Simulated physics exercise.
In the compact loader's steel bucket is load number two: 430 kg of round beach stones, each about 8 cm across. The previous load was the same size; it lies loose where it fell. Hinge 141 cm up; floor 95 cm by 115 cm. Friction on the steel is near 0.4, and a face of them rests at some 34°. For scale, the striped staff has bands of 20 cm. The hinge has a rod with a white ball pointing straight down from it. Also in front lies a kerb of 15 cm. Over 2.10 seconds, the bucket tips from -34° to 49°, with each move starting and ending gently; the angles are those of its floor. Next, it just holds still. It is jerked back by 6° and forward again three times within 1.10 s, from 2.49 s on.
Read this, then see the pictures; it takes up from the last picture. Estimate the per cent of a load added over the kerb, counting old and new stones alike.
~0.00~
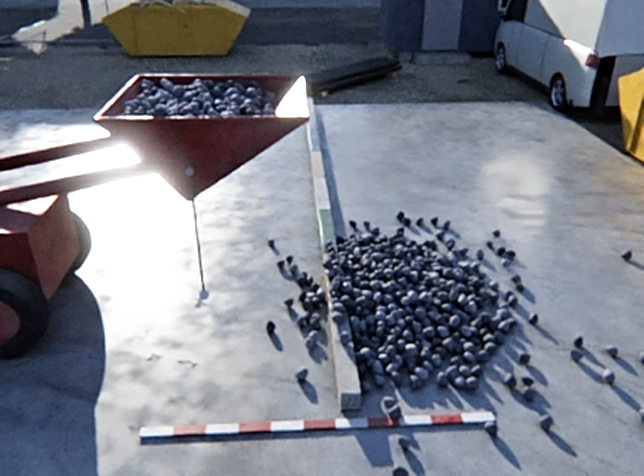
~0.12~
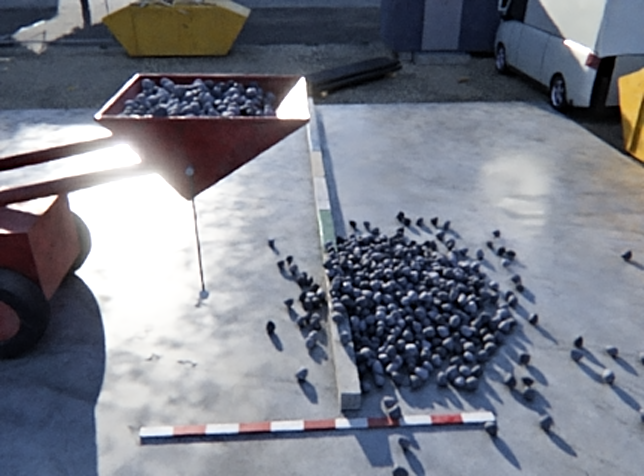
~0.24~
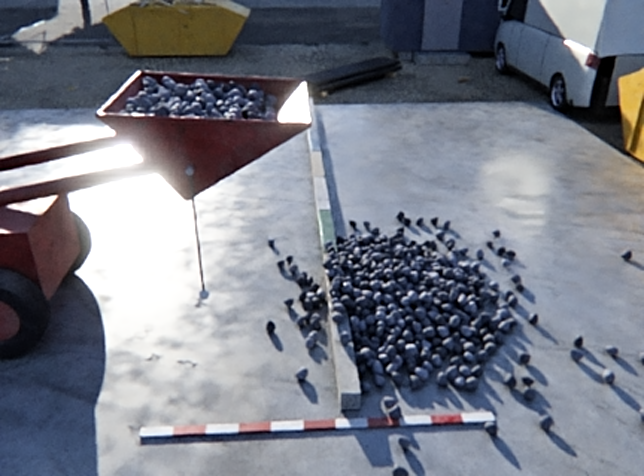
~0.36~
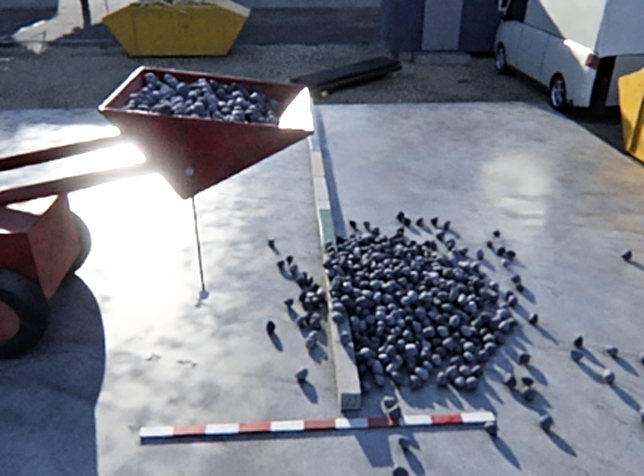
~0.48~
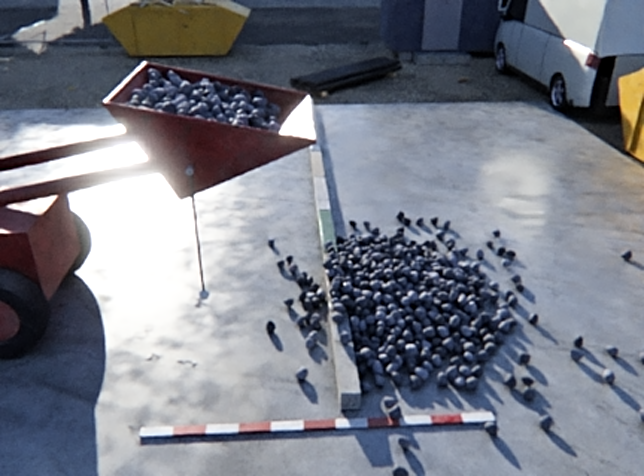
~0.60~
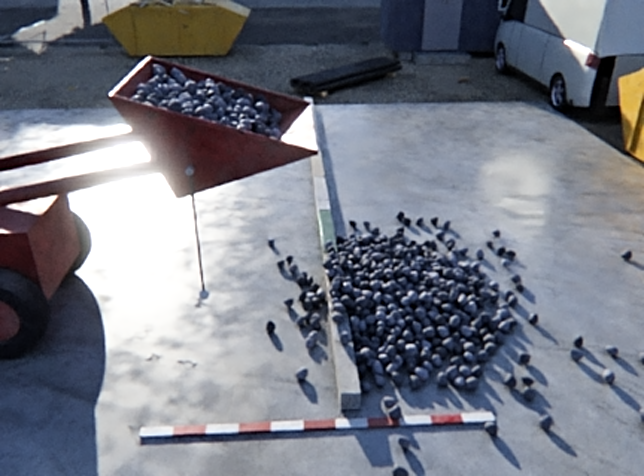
Roughly 30 per cent of a load is added.
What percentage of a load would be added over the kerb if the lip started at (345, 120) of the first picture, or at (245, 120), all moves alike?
I'd expect near 65 per cent first and near 0 per cent next.
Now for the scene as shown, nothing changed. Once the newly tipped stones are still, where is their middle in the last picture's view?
Their middle is at about (313, 287).
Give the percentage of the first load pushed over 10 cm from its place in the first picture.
Roughly 5 % of them.
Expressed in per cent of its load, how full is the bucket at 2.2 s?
It holds some 0 percent.
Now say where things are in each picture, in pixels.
In the first frame, lip at (309, 119), floor tilted -34°, highest stones at (193, 90). The earlier load is highest near (338, 277), 22 cm above ground level, 7 % on this side of the kerb, 93 % over the kerb.
In the second frame, the bucket is at -33°, its lip at (309, 120); the top of the load is at (194, 90); the stones move at 0.1 m/s on average.
In the third frame, the bucket is at -31°, its lip at (311, 125); the top of the load is at (184, 88); the stones move at 0.1 m/s on average.
In the fourth frame, the bucket is at -28°, its lip at (314, 132); the top of the load is at (162, 86); the stones move at 0.1 m/s on average.
In the fifth frame, lip at (316, 142), floor tilted -23°, highest stones at (161, 82); the stones move at 0.2 m/s on average.
In the sixth frame, the bucket is at -18°, its lip at (318, 153); the top of the load is at (165, 78); the stones move at 0.2 m/s on average.
After 1.6 s the floor is at 36°; in per cent of one load, 76 in the bucket, 31 on this side of the kerb, 93 over the kerb; the foremost stones are at (584, 313).
After 2.2 s the floor is at 49°; in per cent of one load, 0 in the bucket, 81 on this side of the kerb, 119 over the kerb; the foremost stones are at (584, 313).
After 4.0 s the floor is at 49°; in per cent of one load, 0 in the bucket, 78 on this side of the kerb, 122 over the kerb; the foremost stones are at (584, 313).
After 6.7 s the floor is at 49°; in per cent of one load, 0 in the bucket, 78 on this side of the kerb, 122 over the kerb; the foremost stones are at (584, 313). Net gain over the kerb, 30.
